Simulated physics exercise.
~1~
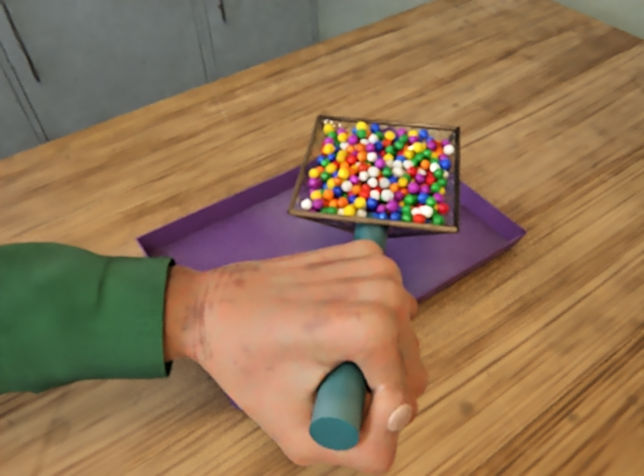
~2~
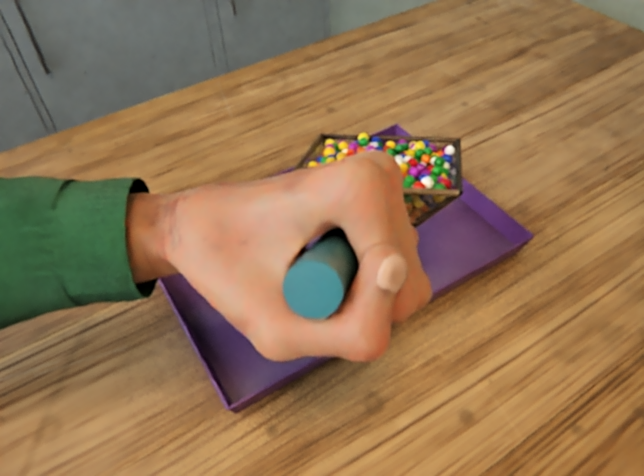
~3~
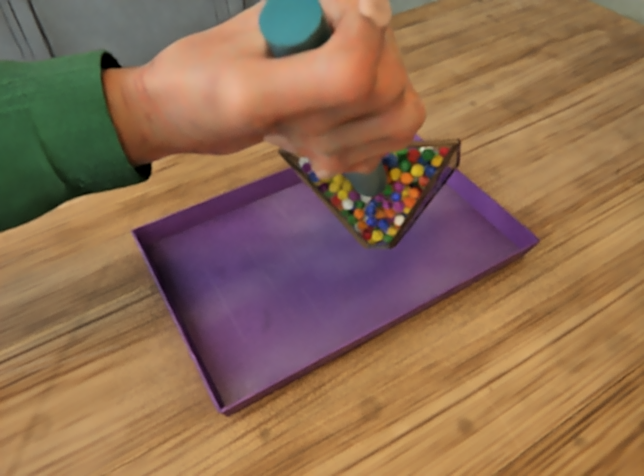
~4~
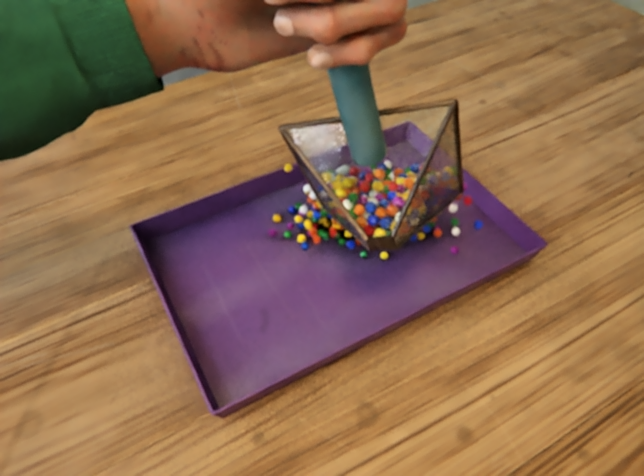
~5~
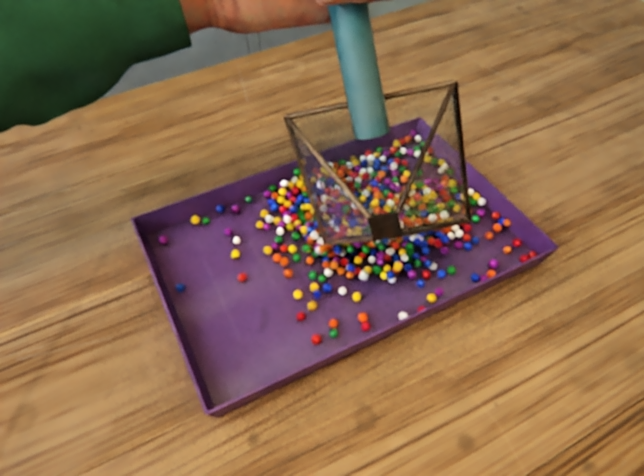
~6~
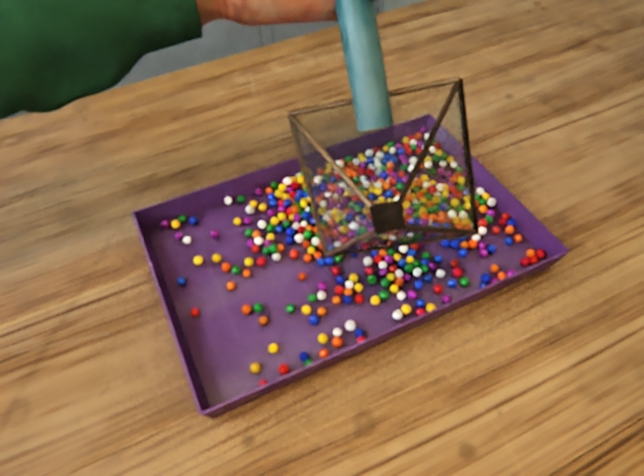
Brightly coloured beads fill a clear, dark-edged scoop with a teal handle, gripped by a hand in a green sleeve reaching from the left. Seen from above at an angle, the scoop hangs over a shallow purple tray on a wooden table, with grey cupboards behind. The hand lifts the handle and tips the scoop steadily forward while the view drifts slightly. Beads begin spilling over its far edge, then pour out and scatter across the tray. Finally the scoop is upended, and the beads lie spread over the purple surface, thickest around and behind it towards the right.
